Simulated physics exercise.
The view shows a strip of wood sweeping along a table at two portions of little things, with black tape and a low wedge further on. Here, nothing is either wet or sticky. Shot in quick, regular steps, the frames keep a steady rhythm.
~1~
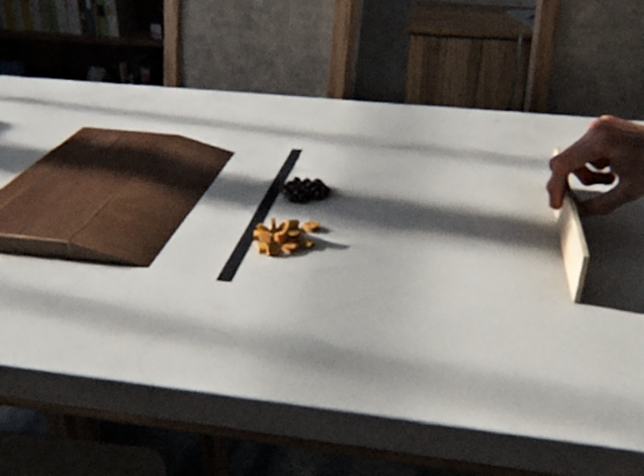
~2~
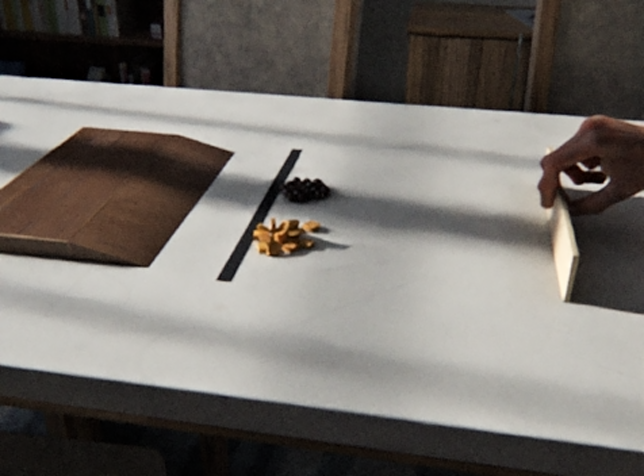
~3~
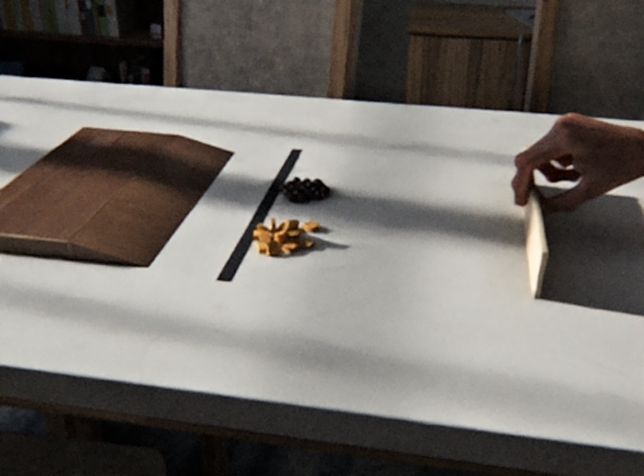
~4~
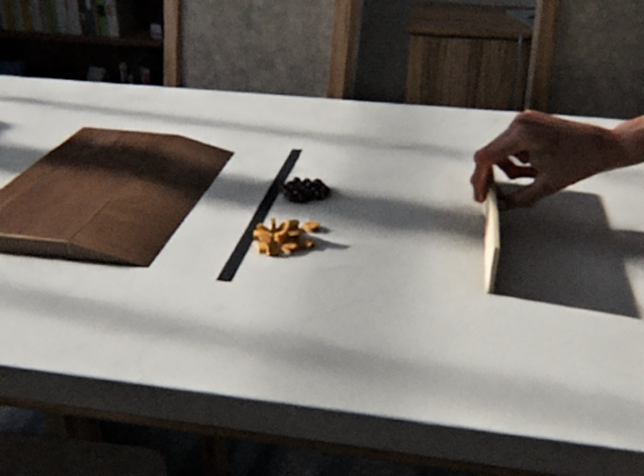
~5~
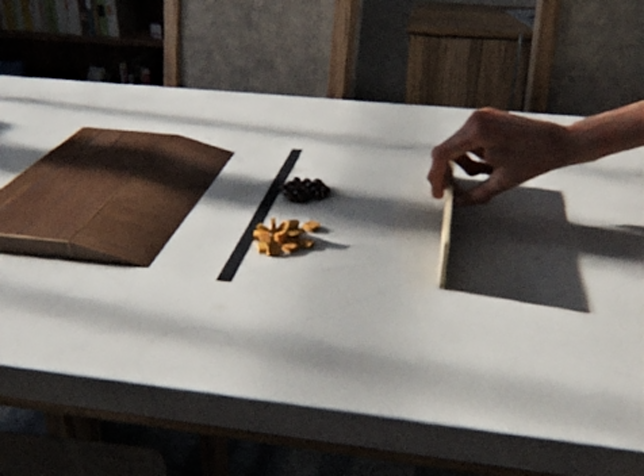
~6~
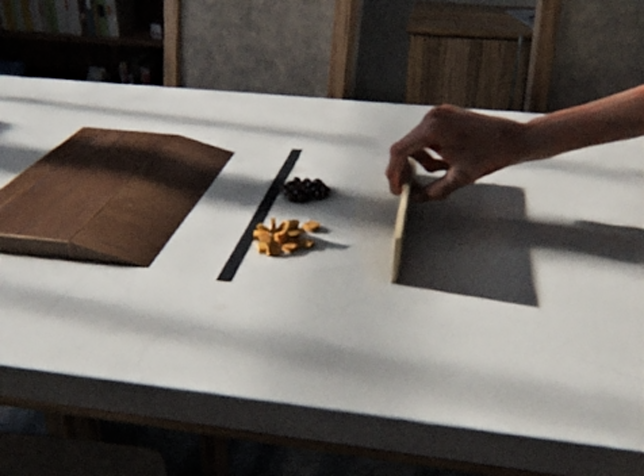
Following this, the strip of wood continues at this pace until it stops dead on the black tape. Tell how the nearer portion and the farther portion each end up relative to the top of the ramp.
The nearer portion ends up below the top. The farther portion ends up partly or wholly over.
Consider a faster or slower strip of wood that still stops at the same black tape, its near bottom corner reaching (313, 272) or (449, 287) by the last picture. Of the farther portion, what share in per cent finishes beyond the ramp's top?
Around 100 % and around 0 %.
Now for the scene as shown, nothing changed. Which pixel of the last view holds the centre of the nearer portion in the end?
At roughly pixel (175, 231).
Then, 0.13 s on from there, strip of wood still moving, near (317, 172); nearer portion the whole lot short of the ramp; farther portion the whole lot short of the ramp.
Then, 0.27 s on from there, strip of wood stopped at the black tape; nearer portion the whole lot short of the ramp; farther portion near a third on the ramp, near two thirds short of the ramp.
Then, 0.55 s on from there, strip of wood stopped at the black tape; nearer portion near a quarter on the ramp, the bulk short of the ramp; farther portion the bulk past the top, near a quarter on the ramp.
In the end, strip of wood stopped at the black tape; nearer portion none at all past the top, near a quarter on the ramp, the bulk short of the ramp; farther portion the whole lot past the top.
